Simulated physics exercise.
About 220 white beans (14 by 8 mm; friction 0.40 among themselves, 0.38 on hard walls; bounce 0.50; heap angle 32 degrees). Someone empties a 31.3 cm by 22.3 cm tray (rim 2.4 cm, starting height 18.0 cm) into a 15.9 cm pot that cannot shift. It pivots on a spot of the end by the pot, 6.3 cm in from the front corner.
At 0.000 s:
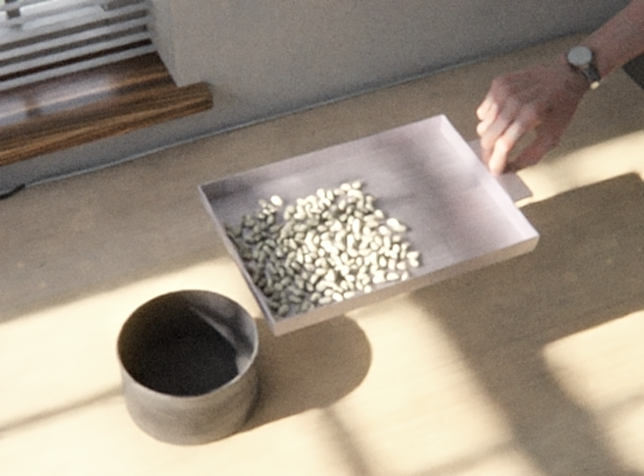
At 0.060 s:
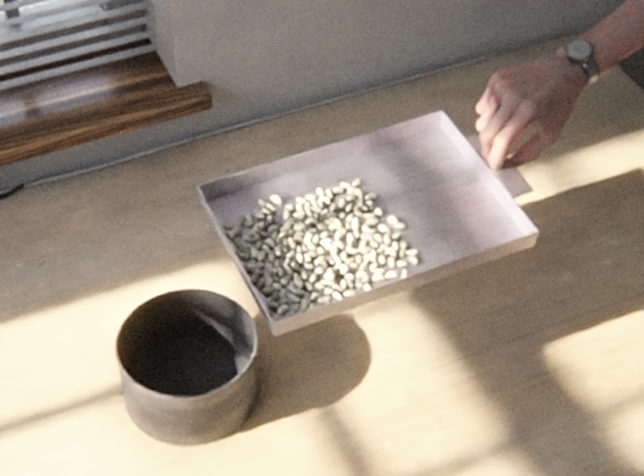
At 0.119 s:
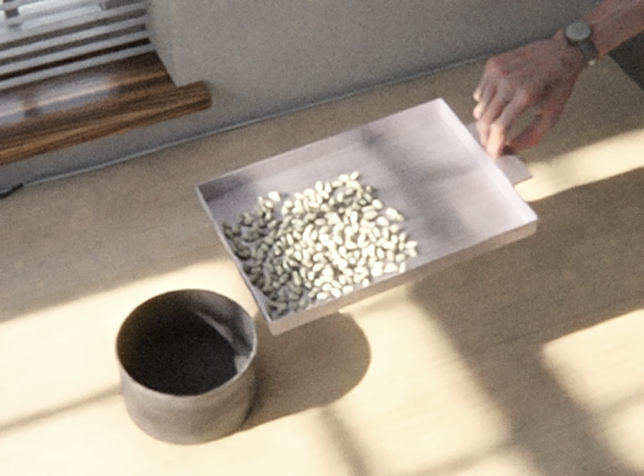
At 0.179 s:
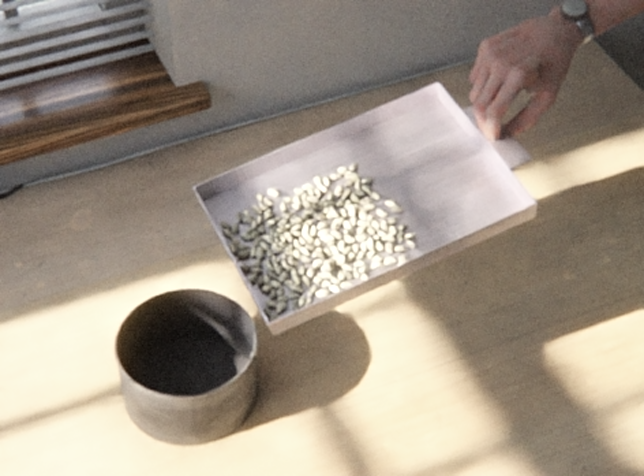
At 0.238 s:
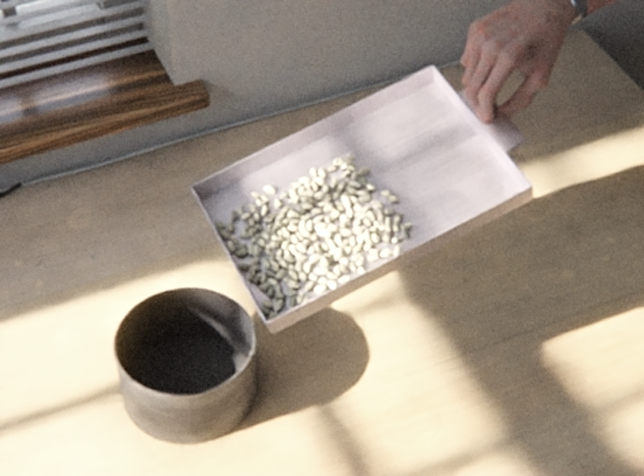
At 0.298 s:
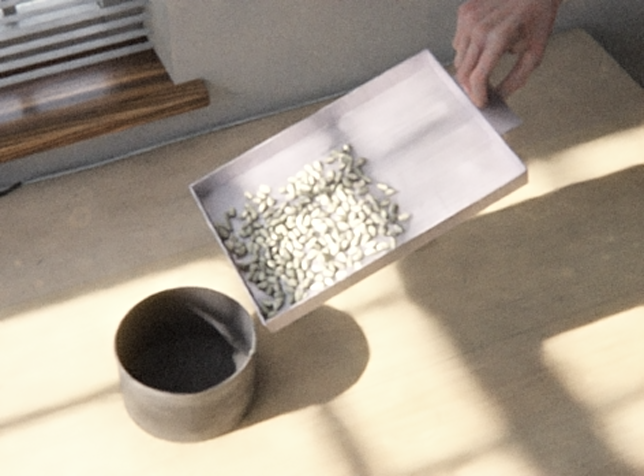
A hand wearing a wristwatch raising the right end of a shallow tray of pale beans beside a dark round pot.
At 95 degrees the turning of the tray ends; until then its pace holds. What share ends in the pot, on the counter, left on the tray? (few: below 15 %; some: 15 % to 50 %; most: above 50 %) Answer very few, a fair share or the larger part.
In the pot: The larger part; on the counter: A fair share; left on the tray: Very few.
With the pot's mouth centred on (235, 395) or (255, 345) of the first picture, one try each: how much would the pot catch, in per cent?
About 35 and 35 per cent.
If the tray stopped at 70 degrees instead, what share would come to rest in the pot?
Then about 25 per cent.
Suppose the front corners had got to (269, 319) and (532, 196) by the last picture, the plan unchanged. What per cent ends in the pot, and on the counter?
Pot 70, counter 20.
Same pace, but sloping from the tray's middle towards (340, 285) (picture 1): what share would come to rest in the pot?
Some 0 per cent.
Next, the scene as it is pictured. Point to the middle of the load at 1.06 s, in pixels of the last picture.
Around (234, 254).
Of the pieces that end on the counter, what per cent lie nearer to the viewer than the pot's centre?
Roughly 30 per cent.
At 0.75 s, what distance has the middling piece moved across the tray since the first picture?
Roughly 3 cm.
Then, at 0.75 s, tilt 55 degrees; the tray holds 100 %, the pot 0 %.
After 1.06 s, tilt 80 degrees; the tray holds 100 %, the pot 0 %.
Then, at 1.46 s, tilt 95 degrees; the tray holds 15 %, the pot 60 %.
By 3.1 s all is still; pot 75 %, counter 25 %, tray 5 %.
